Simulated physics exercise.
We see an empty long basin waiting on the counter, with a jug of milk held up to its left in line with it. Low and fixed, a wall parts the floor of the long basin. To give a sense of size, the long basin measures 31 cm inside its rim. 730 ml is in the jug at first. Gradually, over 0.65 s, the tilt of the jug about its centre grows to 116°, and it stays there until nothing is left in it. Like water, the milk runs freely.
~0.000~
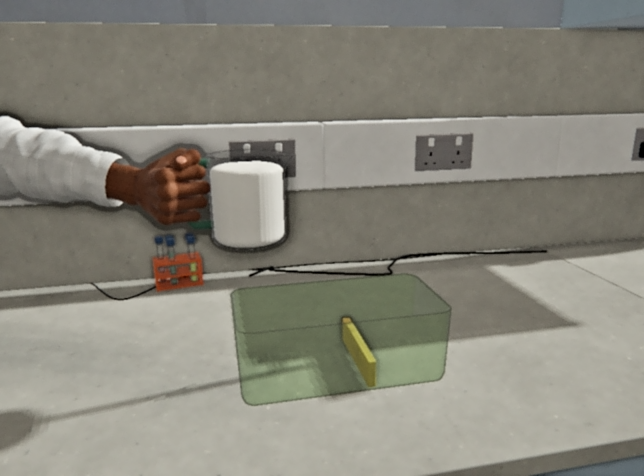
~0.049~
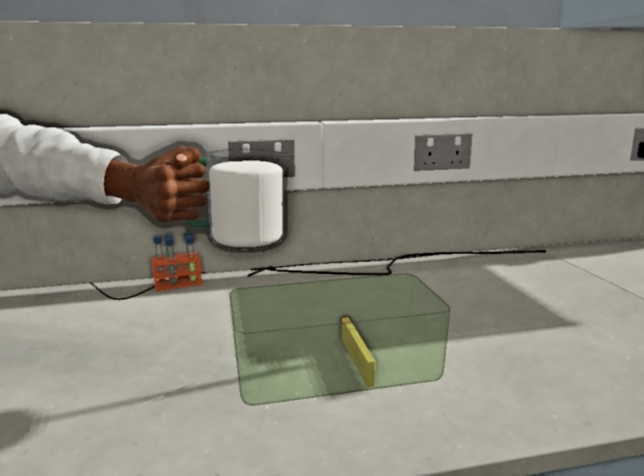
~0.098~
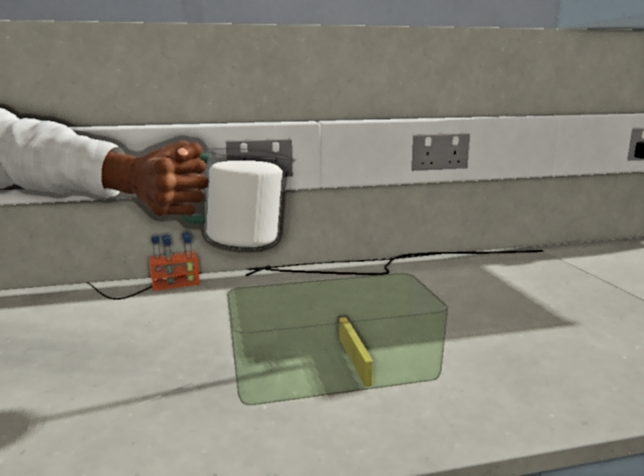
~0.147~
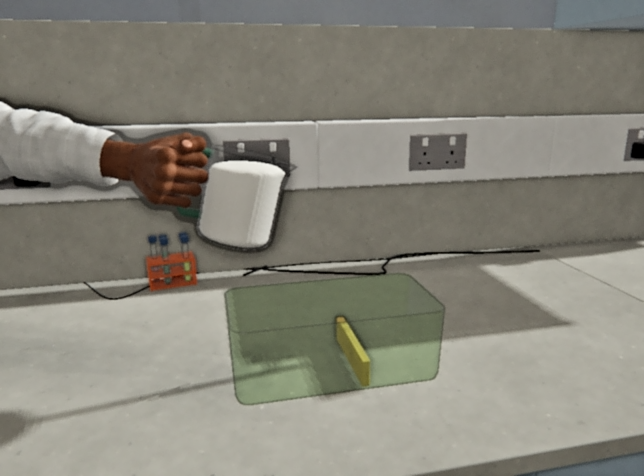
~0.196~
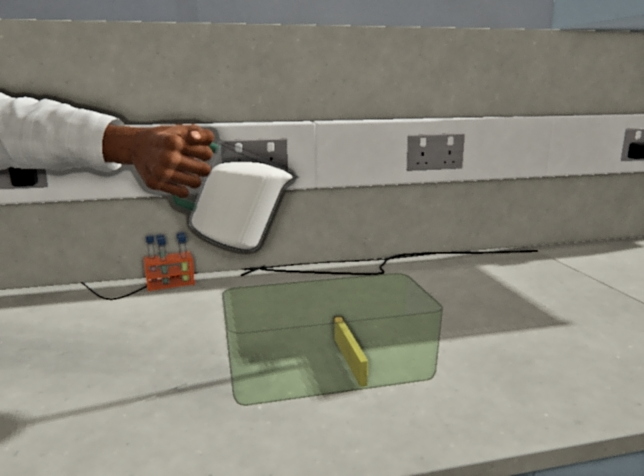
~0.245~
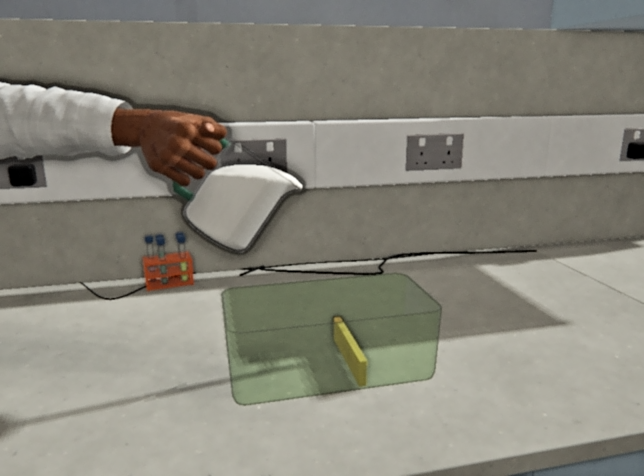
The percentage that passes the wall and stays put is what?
It is about 12 per cent.
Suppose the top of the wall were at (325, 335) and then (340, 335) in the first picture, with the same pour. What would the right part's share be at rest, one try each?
Respectively close to 80 and 45 %.
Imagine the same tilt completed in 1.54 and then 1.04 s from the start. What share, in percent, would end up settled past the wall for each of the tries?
35 then 20 %.
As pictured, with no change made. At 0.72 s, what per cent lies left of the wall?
Left share: Approx. 66 %.
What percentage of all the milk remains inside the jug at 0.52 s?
52 %.
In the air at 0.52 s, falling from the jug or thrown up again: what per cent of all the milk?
Roughly 30 percent.
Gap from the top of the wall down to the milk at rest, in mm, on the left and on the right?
It's around 22 mm on the left side and around 38 mm on the right side.
Then, 0.52 s in, the tilt is 104° and 52 per cent is still to pour, 11 is left of the wall and 6 right of it.
Then, 0.72 s in, the tilt is 116° and 8 per cent is still to pour, 66 is left of the wall and 9 right of it.
Then, 0.92 s in, the tilt is 116° and 1 per cent is still to pour, 76 is left of the wall and 11 right of it.
Then, 1.15 s in, the tilt is 116° and 0 per cent is still to pour, 79 is left of the wall and 12 right of it.
Finally, 79 per cent lies left of the wall, 12 right of it and 10 outside.
